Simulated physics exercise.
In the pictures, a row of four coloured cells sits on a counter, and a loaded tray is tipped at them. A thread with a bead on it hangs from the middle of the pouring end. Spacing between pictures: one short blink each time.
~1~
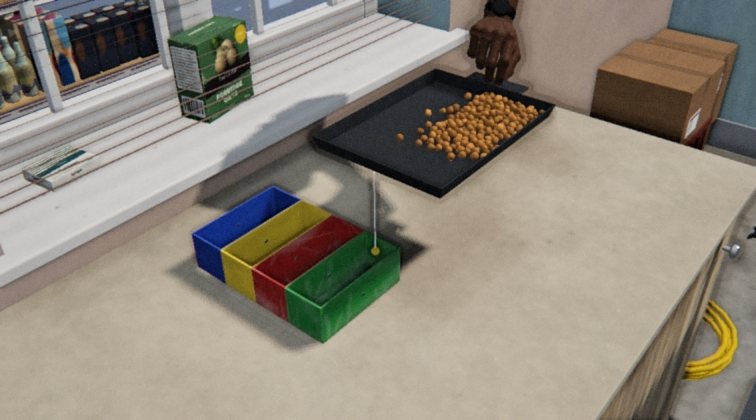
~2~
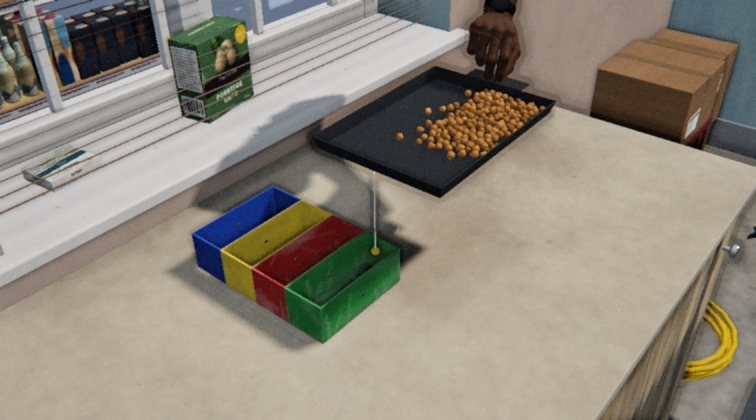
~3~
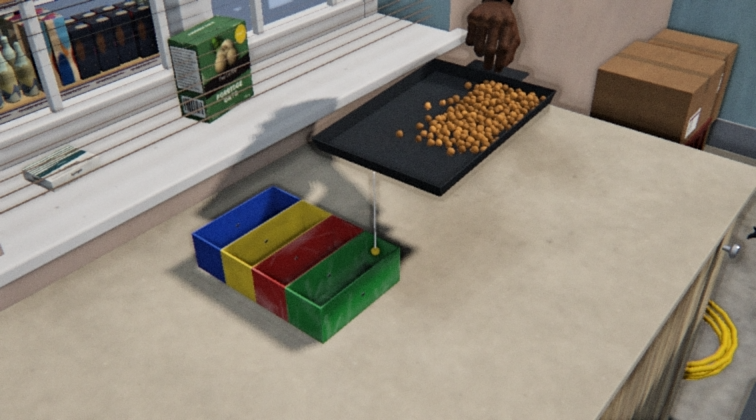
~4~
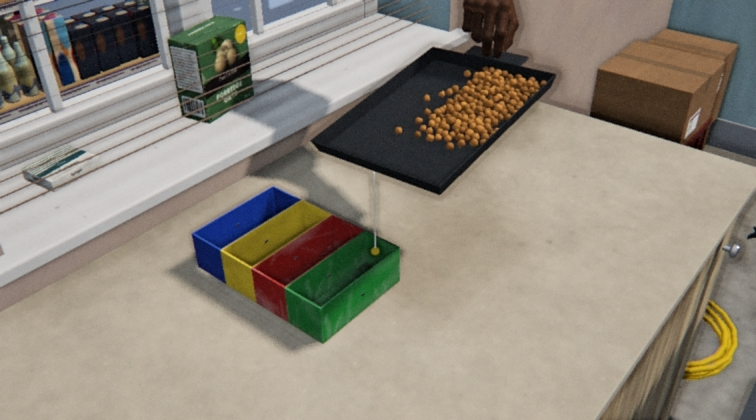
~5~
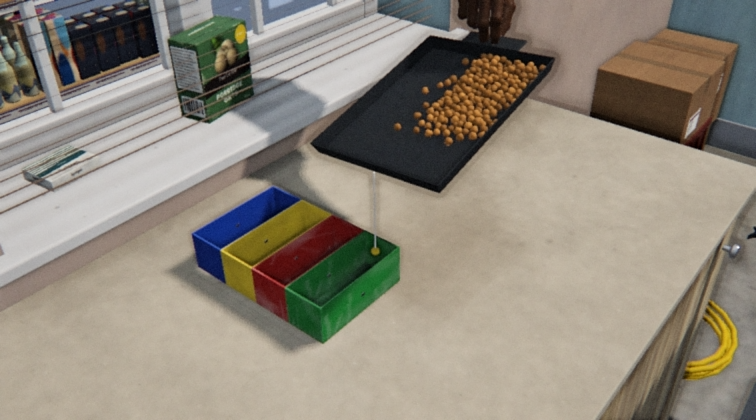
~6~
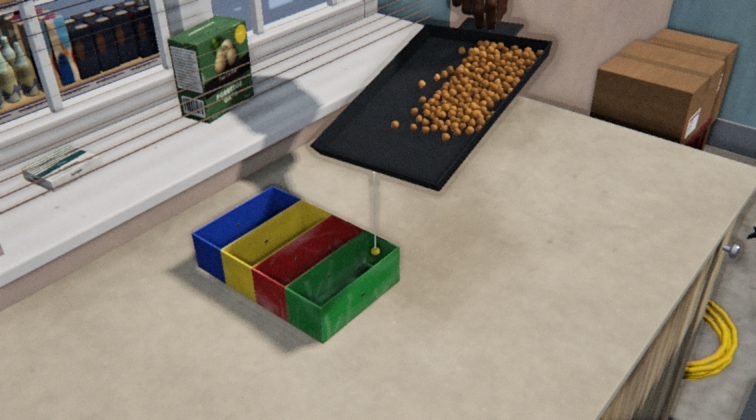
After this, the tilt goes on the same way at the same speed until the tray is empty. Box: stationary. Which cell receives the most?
The red one.
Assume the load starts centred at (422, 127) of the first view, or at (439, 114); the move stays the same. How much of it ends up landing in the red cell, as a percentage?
Around 50 percent the first time, around 60 percent the second.
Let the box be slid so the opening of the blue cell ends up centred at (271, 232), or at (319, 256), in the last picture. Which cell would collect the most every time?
In order: The yellow cell, the blue one.
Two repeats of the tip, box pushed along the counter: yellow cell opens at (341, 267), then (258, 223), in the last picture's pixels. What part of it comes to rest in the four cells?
Close to 90 in a hundred, then close to 80 in a hundred.
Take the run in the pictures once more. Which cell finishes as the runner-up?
Second place goes to green.
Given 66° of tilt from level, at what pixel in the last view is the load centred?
I'd mark the middle close to (338, 162).
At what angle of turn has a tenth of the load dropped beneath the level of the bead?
I'd say close to 70 degrees.
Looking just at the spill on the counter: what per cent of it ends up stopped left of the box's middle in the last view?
Near 0 %.
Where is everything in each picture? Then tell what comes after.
In the first picture, corners of the pouring end at (318, 135) and (441, 185), level; middle of the load at (480, 124), roasted chickpeas; bead on its thread at (375, 251); blue cell at (209, 255); yellow cell at (238, 273); red cell at (270, 292); green cell at (304, 312).
In the second picture, corners of the pouring end at (318, 136) and (440, 185), level; middle of the load at (480, 122).
In the third picture, corners of the pouring end at (317, 137) and (440, 184), tipped barely, lowest at the left corner; middle of the load at (480, 115).
In the fourth picture, corners of the pouring end at (317, 139) and (438, 182), tipped a little, lowest at the left corner; middle of the load at (480, 105).
In the fifth picture, corners of the pouring end at (316, 141) and (437, 181), tipped clearly, lowest at the left corner; middle of the load at (478, 95).
In the sixth picture, corners of the pouring end at (316, 144) and (435, 180), tipped clearly, lowest at the left corner; middle of the load at (475, 85); blue cell at (209, 255); yellow cell at (238, 273); red cell at (270, 292); green cell at (304, 312).
Soon, tray tipped steeply; about two thirds on the tray; a stray few in the red cell; a stray few in the green cell; a stray few in the yellow cell; about a quarter falling or outside the box.
A while on, tray tipped past a quarter turn; a small part on the tray; about a third in the red cell; a small part in the green cell; a small part in the yellow cell; about a quarter falling or outside the box.
Towards the end, tray tipped past a quarter turn; about half in the red cell; about a quarter in the green cell; a small part in the yellow cell; a small part falling or outside the box.
Finally, tray tipped past a quarter turn; about half in the red cell; about a quarter in the green cell; a small part in the yellow cell; none in the blue cell; a small part outside the box.
